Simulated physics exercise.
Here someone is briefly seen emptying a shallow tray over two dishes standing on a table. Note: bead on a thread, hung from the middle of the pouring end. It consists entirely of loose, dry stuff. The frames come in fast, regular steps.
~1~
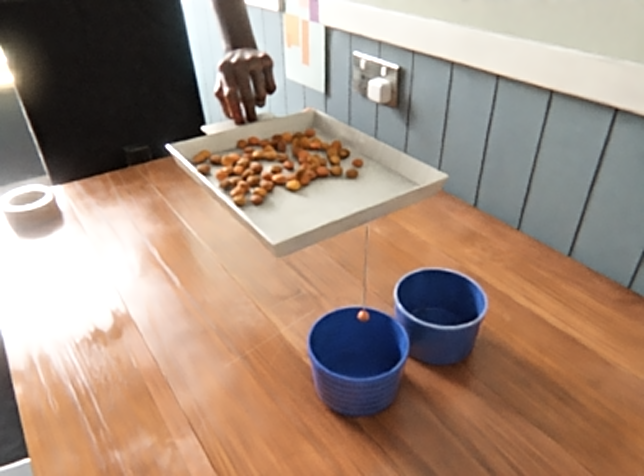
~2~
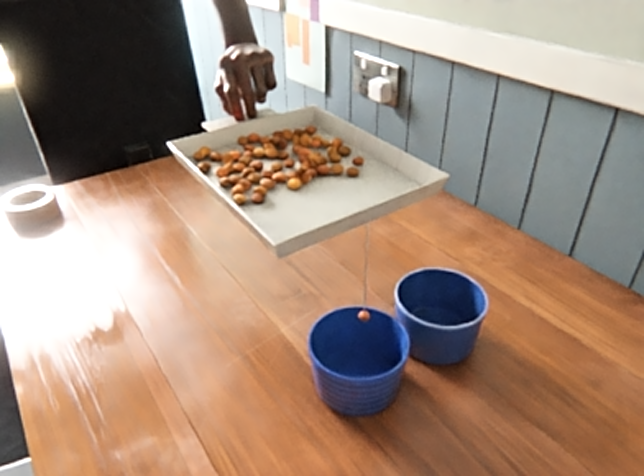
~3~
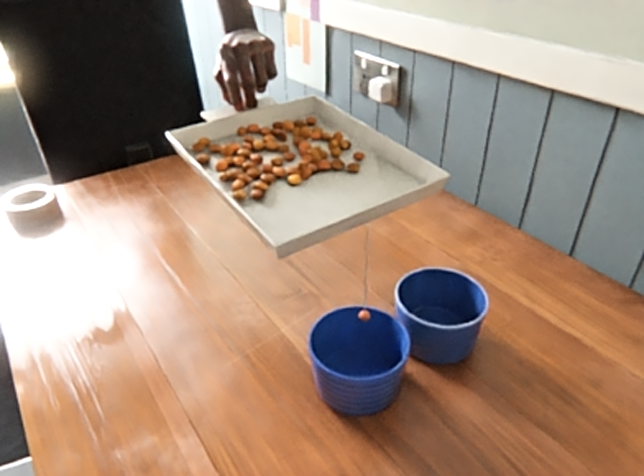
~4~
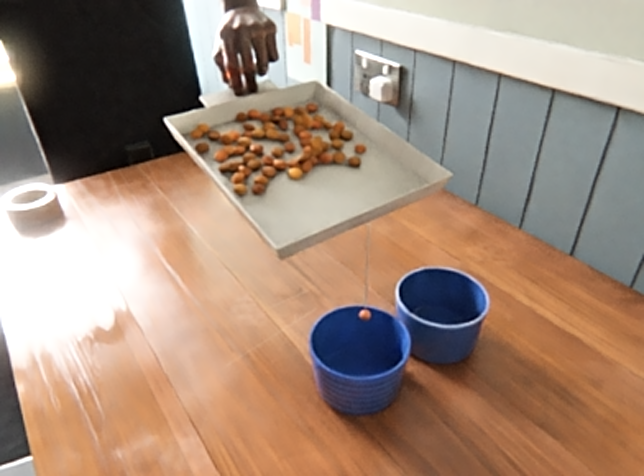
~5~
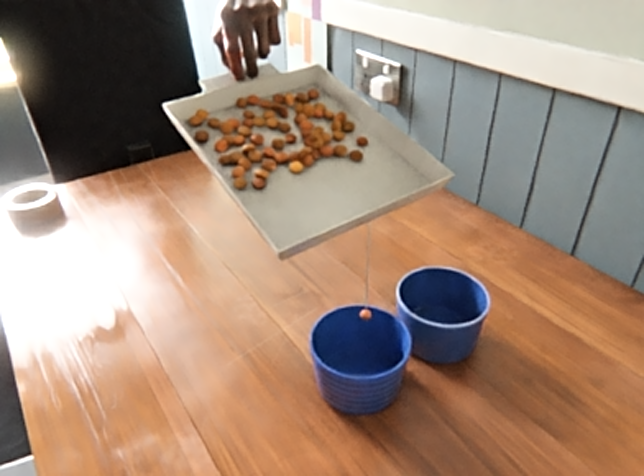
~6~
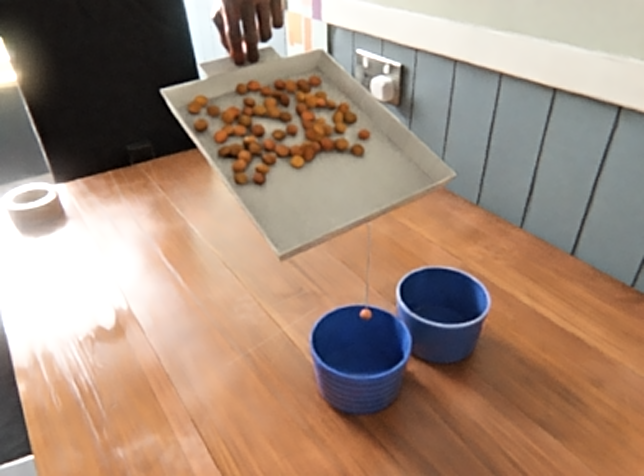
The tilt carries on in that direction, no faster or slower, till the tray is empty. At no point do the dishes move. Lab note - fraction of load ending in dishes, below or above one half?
Catch: Under fifty percent.
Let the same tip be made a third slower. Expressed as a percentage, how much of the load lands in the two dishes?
Close to 40 per cent.
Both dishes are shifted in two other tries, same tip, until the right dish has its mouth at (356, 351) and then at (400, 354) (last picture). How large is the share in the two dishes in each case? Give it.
Around 60 % followed by around 80 %.
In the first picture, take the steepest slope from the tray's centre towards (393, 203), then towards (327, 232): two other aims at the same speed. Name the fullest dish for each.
On the first try it's the right-side dish, on the second the left-side dish.
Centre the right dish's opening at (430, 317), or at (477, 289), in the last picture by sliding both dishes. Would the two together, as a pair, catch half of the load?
Taking them in turn, it's beyond half and then short of half.
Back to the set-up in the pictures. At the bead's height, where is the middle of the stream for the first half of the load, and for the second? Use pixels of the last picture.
I'd place the first part at (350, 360) and the rest at (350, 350).
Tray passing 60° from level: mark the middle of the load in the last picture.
Centre estimate: (337, 214).
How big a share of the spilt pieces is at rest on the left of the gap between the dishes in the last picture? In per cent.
I'd put it at around 70 per cent.
Shortly afterwards, tray tipped steeply; all but a few on the tray; only a few in the air.
Next, tray tipped right over; near half on the tray; a little in the left dish; near a quarter outside both; a little in the air.
Some moments later, tray tipped past a quarter turn; near a quarter in the left dish; near two thirds outside both.
In the end, tray tipped past a quarter turn; near a quarter in the left dish; none at all in the right dish; near two thirds outside both.
